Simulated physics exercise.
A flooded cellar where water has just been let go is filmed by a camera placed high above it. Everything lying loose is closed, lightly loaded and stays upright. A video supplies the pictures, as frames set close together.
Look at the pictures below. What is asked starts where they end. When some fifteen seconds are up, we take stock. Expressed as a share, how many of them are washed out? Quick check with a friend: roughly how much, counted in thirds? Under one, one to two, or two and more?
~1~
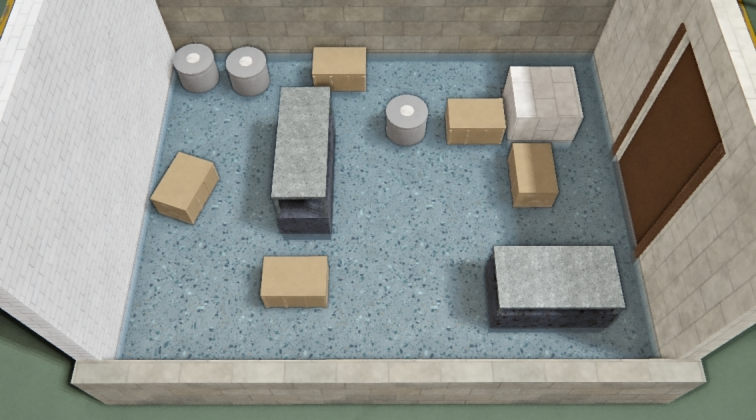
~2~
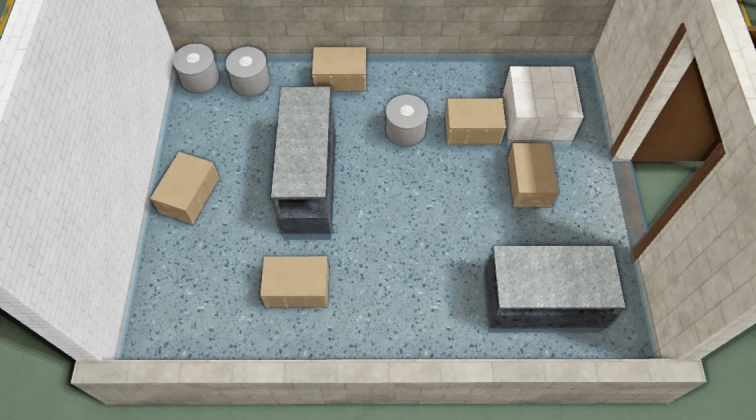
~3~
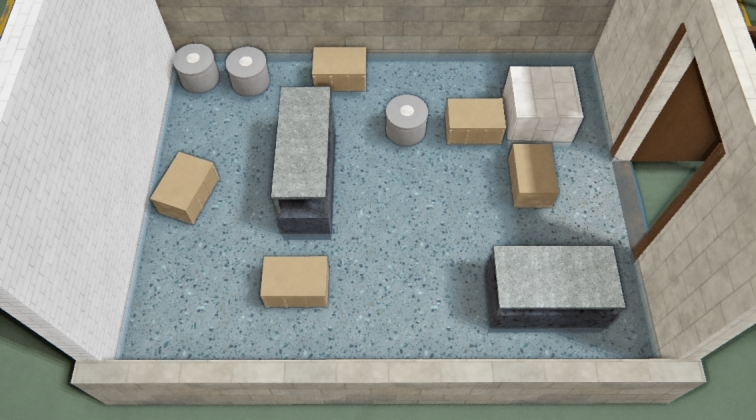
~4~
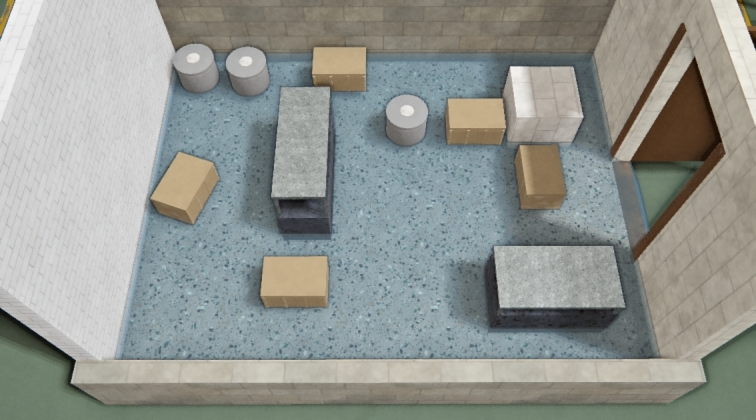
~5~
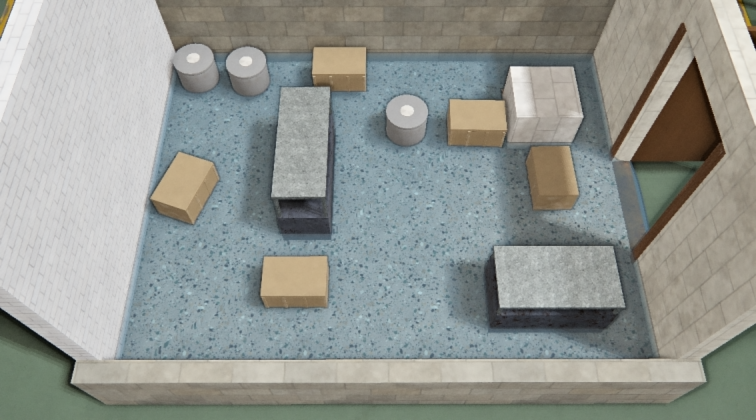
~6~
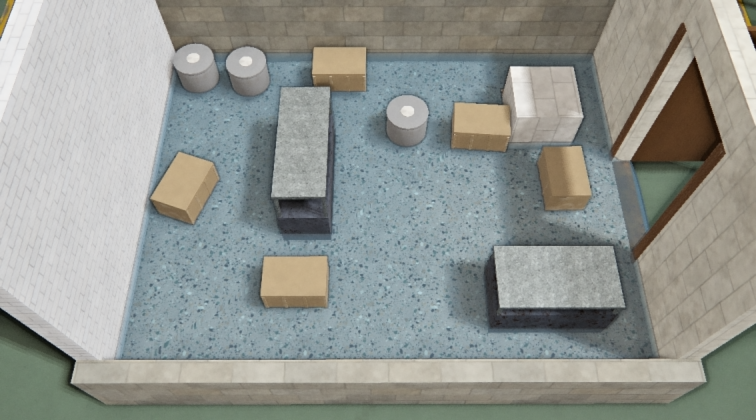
The fraction is going to land in the middle band.
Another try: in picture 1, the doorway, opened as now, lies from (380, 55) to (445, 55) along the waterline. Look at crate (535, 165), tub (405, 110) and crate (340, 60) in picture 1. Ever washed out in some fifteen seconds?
First never leaves, second escapes, third escapes.
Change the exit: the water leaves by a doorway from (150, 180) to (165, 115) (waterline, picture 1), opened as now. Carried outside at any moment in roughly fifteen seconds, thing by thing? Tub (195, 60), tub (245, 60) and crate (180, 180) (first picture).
In the order given, it's escaped, escaped, escaped.
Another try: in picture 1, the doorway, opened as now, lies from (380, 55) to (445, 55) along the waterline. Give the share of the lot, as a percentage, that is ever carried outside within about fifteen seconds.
Roughly 50 in a hundred.
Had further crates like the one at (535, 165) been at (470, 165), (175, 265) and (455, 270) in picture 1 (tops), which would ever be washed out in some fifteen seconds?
As listed: Out, no, washed out.
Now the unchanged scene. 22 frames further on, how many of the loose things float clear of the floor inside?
I make it 6.
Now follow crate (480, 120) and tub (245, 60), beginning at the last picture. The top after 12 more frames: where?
First object around (597, 172); second object around (288, 61).
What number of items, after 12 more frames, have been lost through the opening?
All told, it is 1.
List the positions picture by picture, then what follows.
The first picture shows a crate at (535, 167) floats; a crate at (476, 113) floats; 0 of 8 have shifted.
The second picture shows a crate at (535, 167) floats; a crate at (476, 113) floats; 0 of 8 have shifted.
The third picture shows a crate at (536, 168) floats; a crate at (476, 113) floats; 0 of 8 have shifted.
The fourth picture shows a crate at (542, 169) floats, close to its start; a crate at (476, 113) floats; 1 of 8 have shifted.
The fifth picture shows a crate at (555, 170), afloat, close to its start; a crate at (478, 115), afloat; 1 of 8 have shifted.
The sixth picture shows a crate at (567, 170), afloat, a stride from its start; a crate at (482, 119), afloat, close to its start; 2 of 8 have shifted.
A moment on, 0 of 8 are out; 8 afloat.
Next, 1 of 8 are out; 7 afloat.
Later, 2 of 8 are out; 6 afloat.
In the end, 3 of 8 are out; 5 afloat.
